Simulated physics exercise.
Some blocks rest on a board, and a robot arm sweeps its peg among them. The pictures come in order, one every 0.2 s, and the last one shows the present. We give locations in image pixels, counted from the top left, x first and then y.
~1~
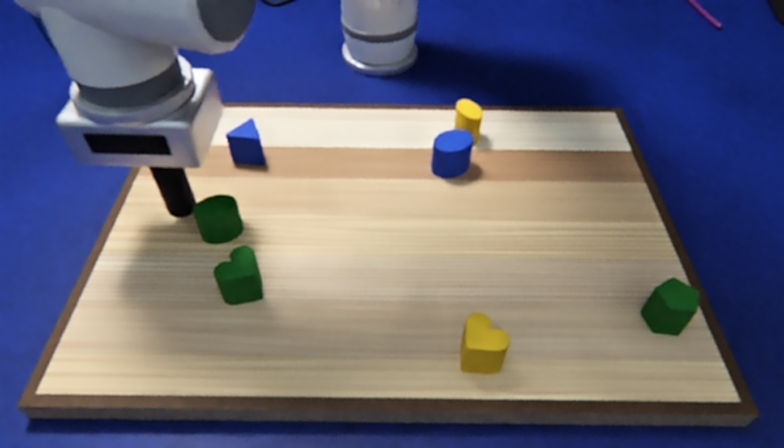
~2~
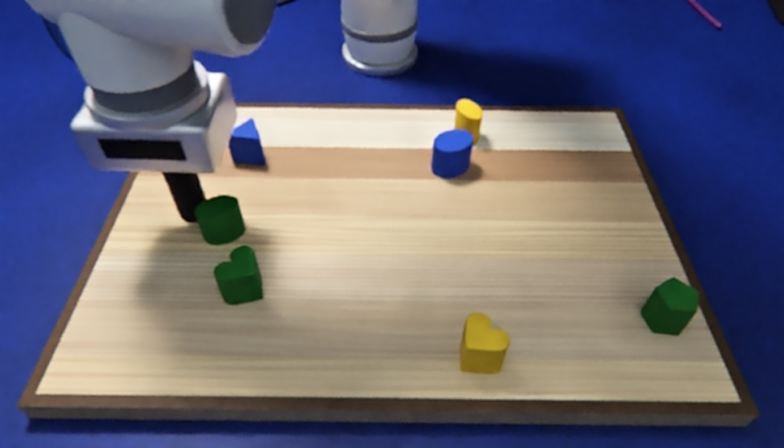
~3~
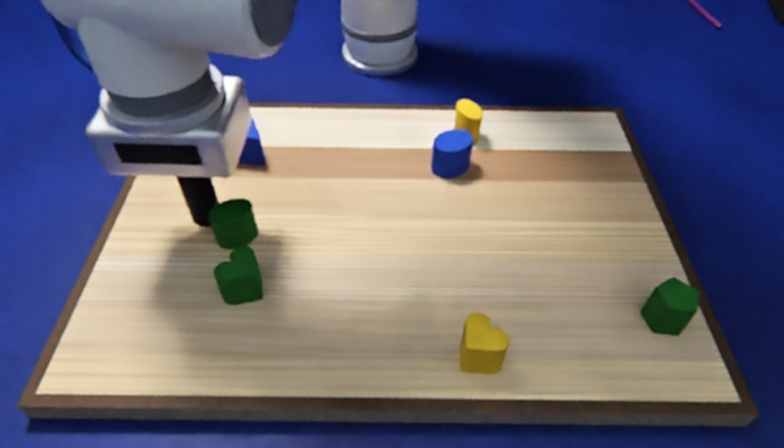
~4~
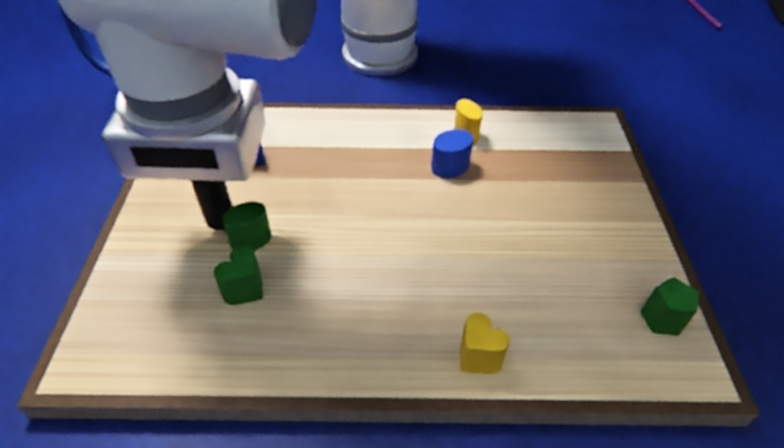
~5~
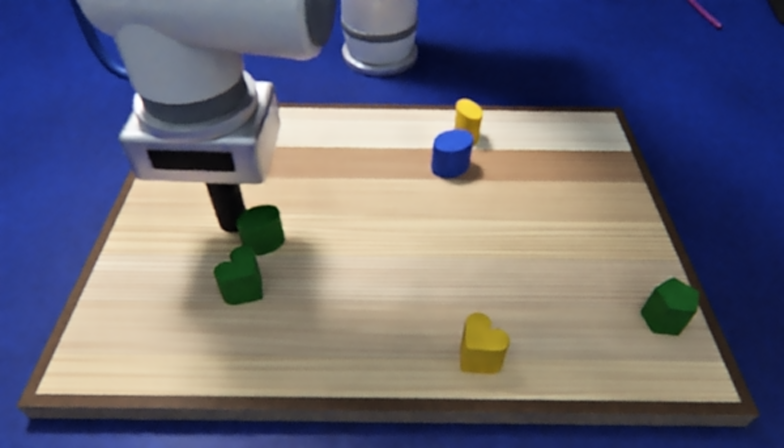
On a wooden board, a robot arm's black peg pushing a green oval block slowly rightward, past a green heart-shaped block.
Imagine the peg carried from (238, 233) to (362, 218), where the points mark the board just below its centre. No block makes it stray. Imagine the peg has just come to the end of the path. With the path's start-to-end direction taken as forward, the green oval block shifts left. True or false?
It is false.
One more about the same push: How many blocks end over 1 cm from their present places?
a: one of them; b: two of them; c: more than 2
The correct letter is a.
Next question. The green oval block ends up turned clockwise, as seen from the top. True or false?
The statement is correct.
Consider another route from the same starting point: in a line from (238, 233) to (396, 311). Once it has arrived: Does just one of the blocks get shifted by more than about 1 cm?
I believe so.
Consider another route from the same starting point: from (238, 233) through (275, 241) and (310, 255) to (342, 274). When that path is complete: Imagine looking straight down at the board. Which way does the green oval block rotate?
Verdict: Counterclockwise.
On the path given first. One third of the way, peg (279, 218); green oval block (287, 223), turned 35° clockwise.
Two thirds of the way, peg (320, 213); green oval block (288, 223), turned 35° clockwise.
At the end, peg (361, 209); green heart-shaped block not moved; green oval block (288, 223), turned 35° clockwise.
